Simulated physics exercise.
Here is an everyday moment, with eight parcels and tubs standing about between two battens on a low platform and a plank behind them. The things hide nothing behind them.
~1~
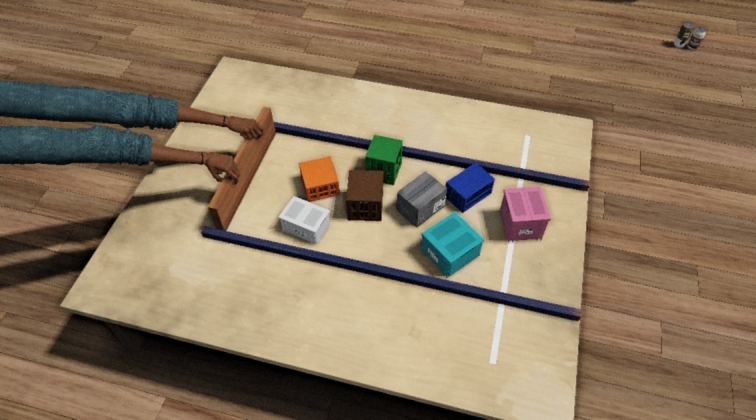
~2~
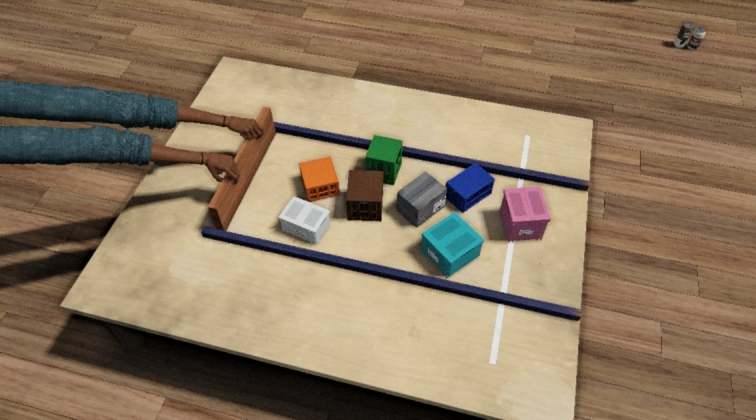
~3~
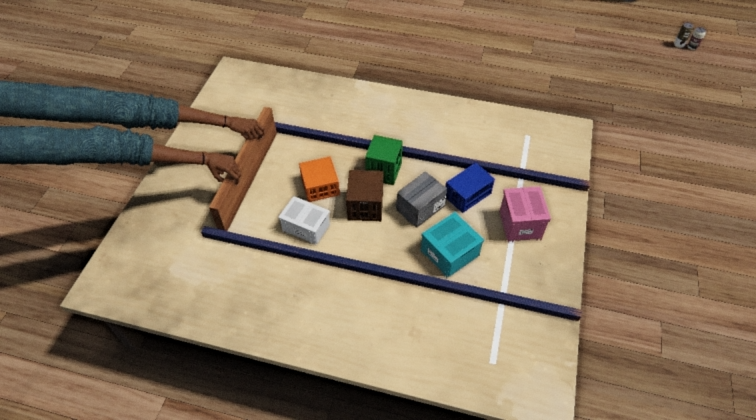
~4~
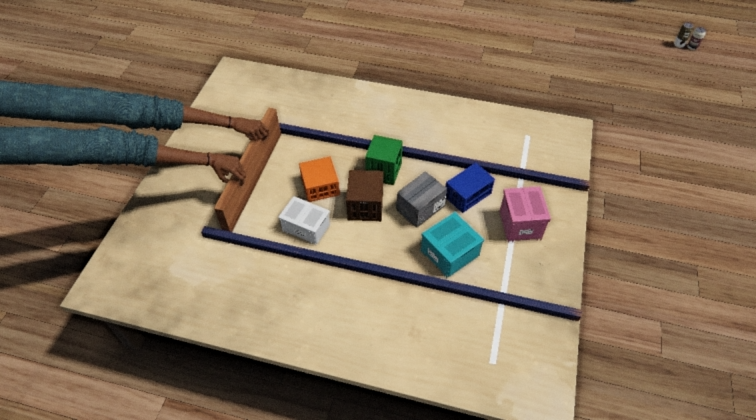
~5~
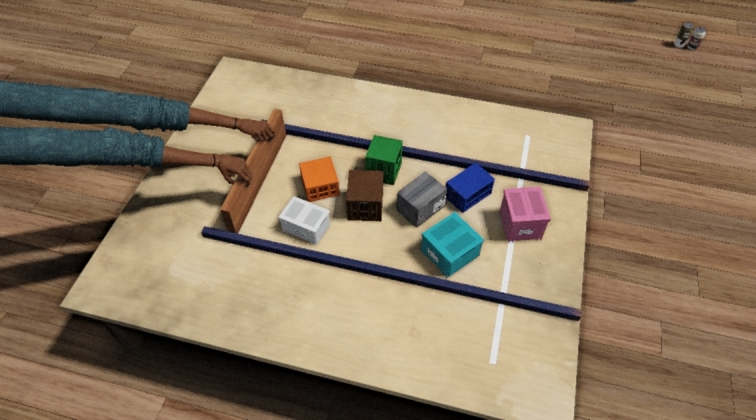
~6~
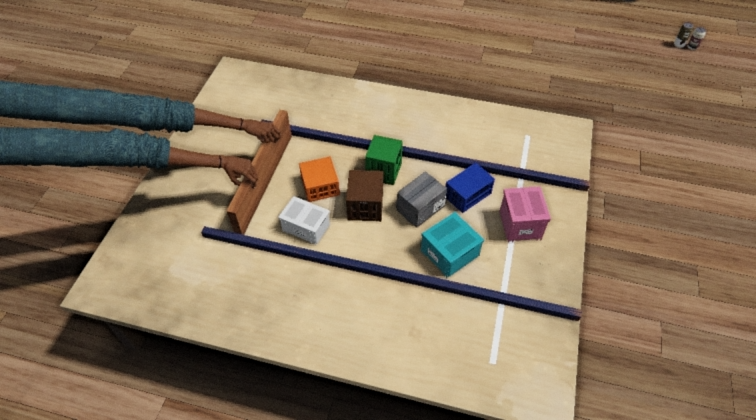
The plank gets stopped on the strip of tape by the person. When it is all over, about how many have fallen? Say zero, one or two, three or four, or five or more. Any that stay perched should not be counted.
The tally of falls will come to a mere one or two.
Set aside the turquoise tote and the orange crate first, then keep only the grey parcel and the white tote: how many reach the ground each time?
That gives 1 for the first pair taken away and 1 for the second.
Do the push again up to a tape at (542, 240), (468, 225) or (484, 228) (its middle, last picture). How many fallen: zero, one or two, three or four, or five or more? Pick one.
In order: Five or more, then just one or two, then one to two.
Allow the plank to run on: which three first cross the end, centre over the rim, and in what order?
Order, earliest first: The pink tote, then the grey parcel, then the turquoise tote.
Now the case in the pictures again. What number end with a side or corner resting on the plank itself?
I count 3 of them.
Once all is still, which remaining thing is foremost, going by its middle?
It's the turquoise tote that is foremost.
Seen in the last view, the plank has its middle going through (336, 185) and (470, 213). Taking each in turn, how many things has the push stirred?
The first count is 4, and then it's 8.
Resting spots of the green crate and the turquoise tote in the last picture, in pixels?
Result: One at about (536, 189), the other at about (576, 283).
Soon after, none off yet; pink tote at rest near (523, 215); blue crate moved a little near (479, 182); turquoise tote moving near (453, 246).
At rest, the number that fall off is one or two; fallen, grey parcel and pink tote.
